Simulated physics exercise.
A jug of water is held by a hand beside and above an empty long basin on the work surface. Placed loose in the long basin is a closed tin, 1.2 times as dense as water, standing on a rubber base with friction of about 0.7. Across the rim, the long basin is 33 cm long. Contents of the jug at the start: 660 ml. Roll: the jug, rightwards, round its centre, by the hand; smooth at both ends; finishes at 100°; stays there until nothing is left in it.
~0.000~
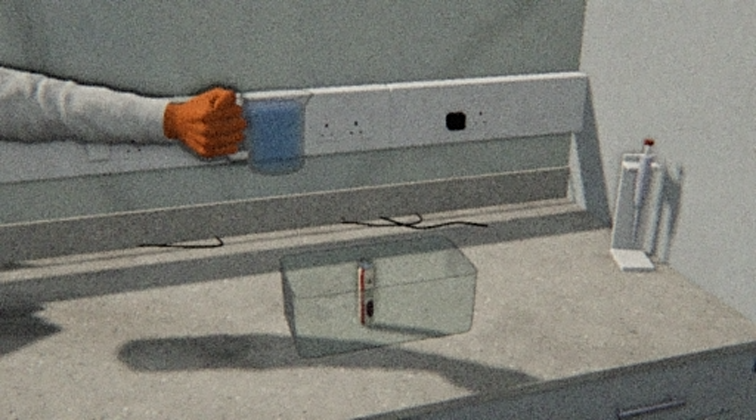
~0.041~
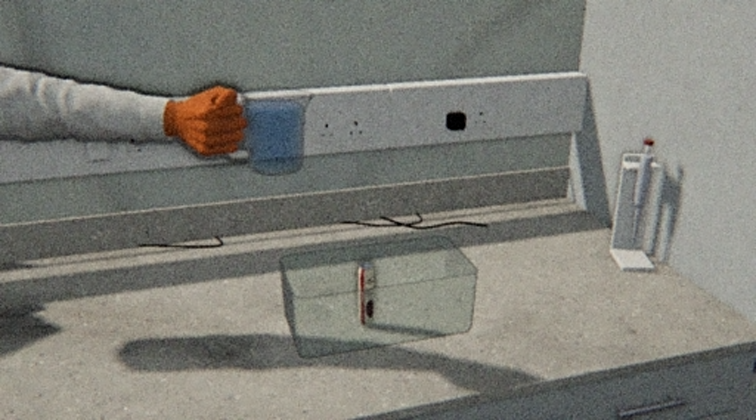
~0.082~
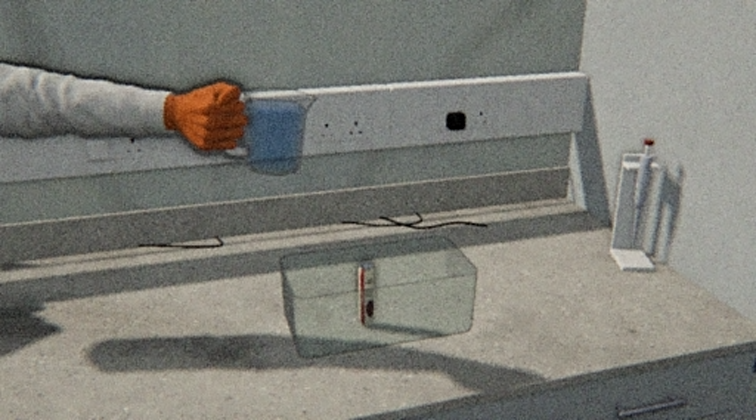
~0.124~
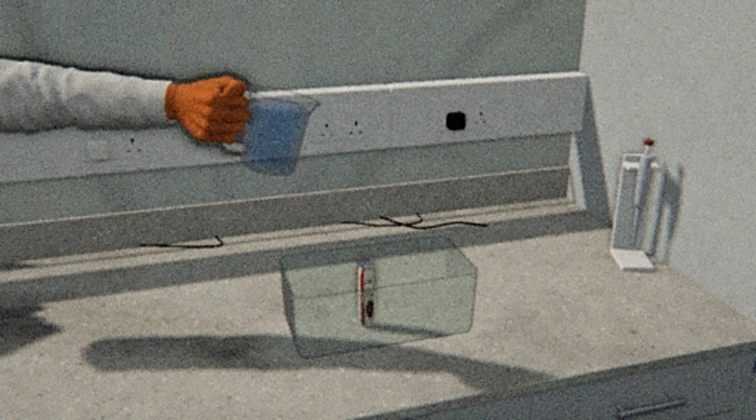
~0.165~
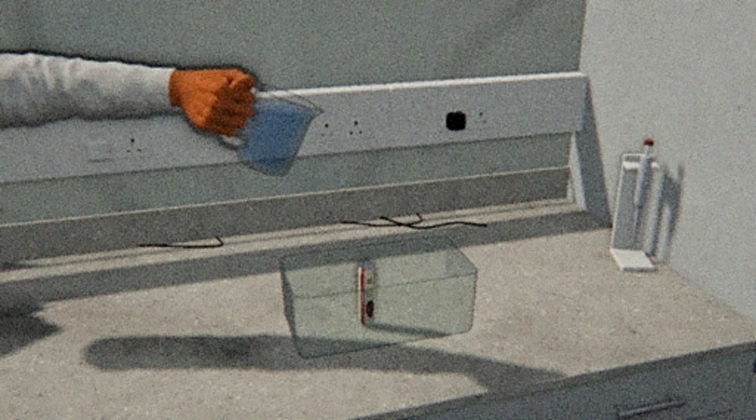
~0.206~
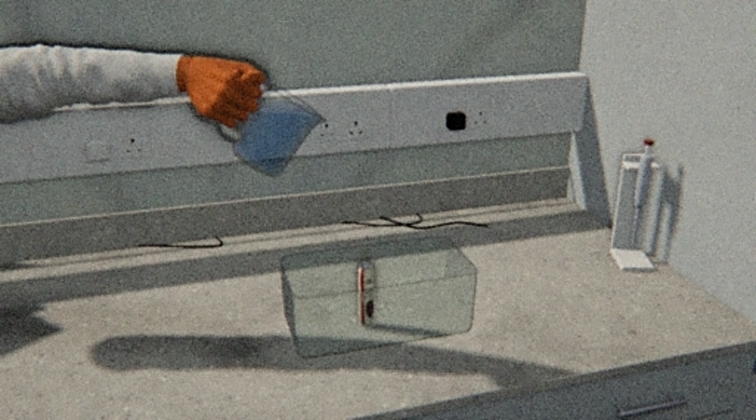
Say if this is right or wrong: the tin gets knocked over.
Wrong, it stays standing.
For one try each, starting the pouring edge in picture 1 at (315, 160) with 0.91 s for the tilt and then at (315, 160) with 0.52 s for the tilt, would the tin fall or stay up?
First it tips over; then it tips over.
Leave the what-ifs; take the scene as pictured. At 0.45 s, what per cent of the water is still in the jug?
Close to 58 percent of the liquid remains at that time.
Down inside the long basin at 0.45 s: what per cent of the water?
Fraction in basin: Approx. 2%.
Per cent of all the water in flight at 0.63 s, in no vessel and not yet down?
Estimate: Around 36 per cent.
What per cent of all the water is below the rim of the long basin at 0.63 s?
Looks like about 44 % of the whole amount.
By 0.45 s the tilt is 96° and 58 per cent is still to pour; the tin stands where it began.
By 0.63 s the tilt is 100° and 20 per cent is still to pour; the tin stands where it began.
By 0.82 s the tilt is 100° and 5 per cent is still to pour; the tin stands where it began.
By 1.02 s the tilt is 100° and 1 per cent is still to pour; the tin stands where it began.
At rest the tin stands where it began.
